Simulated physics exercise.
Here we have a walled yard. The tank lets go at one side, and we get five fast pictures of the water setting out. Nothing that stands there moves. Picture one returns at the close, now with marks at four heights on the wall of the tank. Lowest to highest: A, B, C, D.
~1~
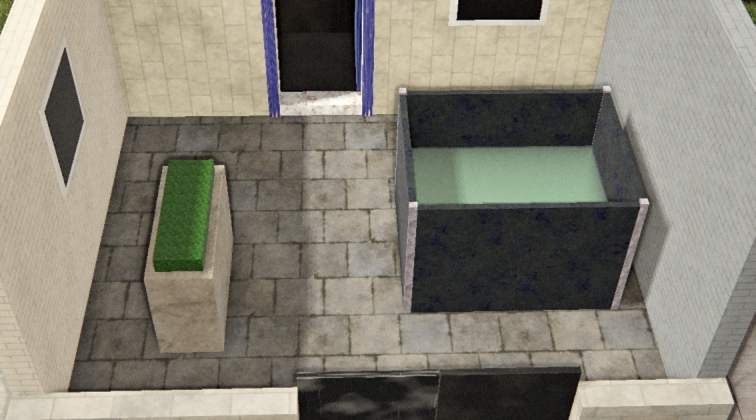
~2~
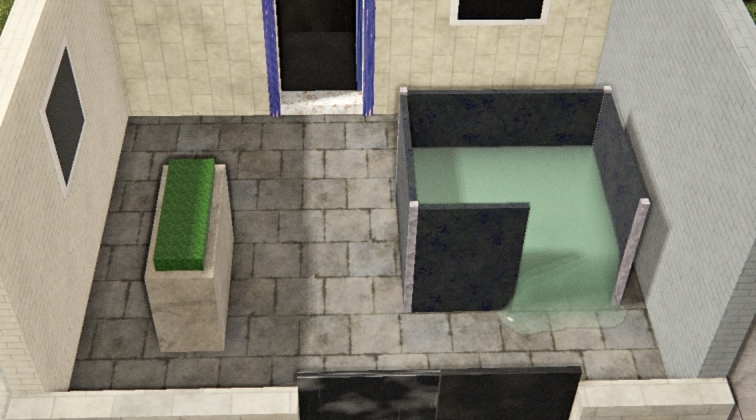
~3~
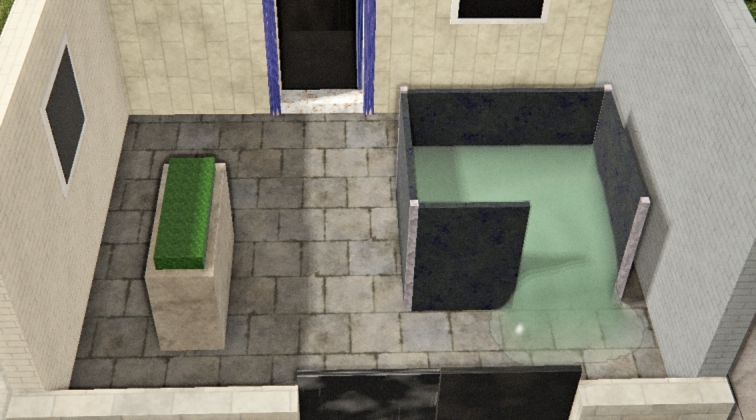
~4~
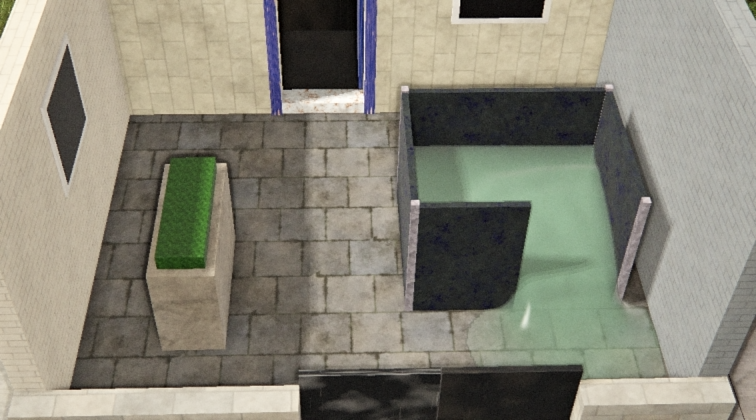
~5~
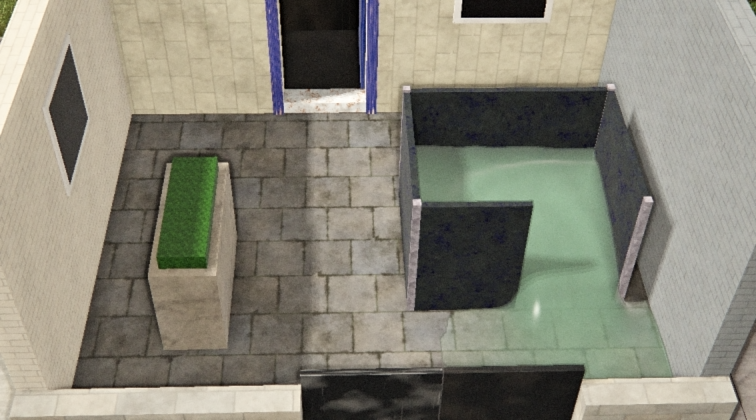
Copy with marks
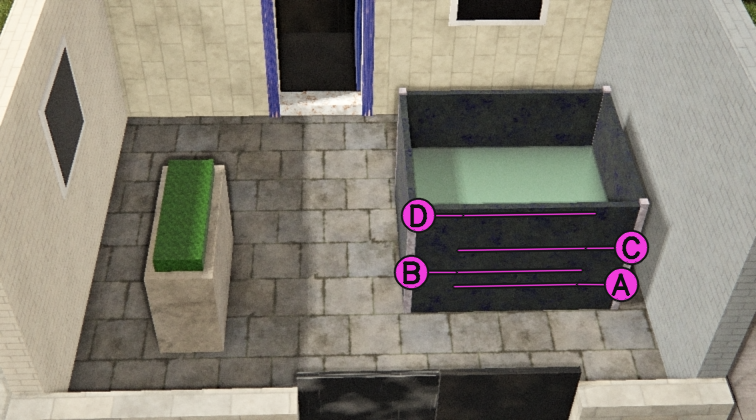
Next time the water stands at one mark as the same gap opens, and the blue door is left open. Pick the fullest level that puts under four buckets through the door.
Line C.
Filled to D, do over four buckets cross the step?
Yes, that goes wrong.
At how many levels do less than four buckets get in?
Three of them.
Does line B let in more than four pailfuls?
No.
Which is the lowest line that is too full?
Line D.
In magenta, A at (516, 285); B at (518, 271); C at (522, 249); D at (528, 214); from the bottom up A, B, C, D.
Choosing A, nothing gets over.
Choosing B, nothing gets over.
Choosing C, a splash gets over, under a bucket.
Choosing D, about 10 bucketfuls get in.
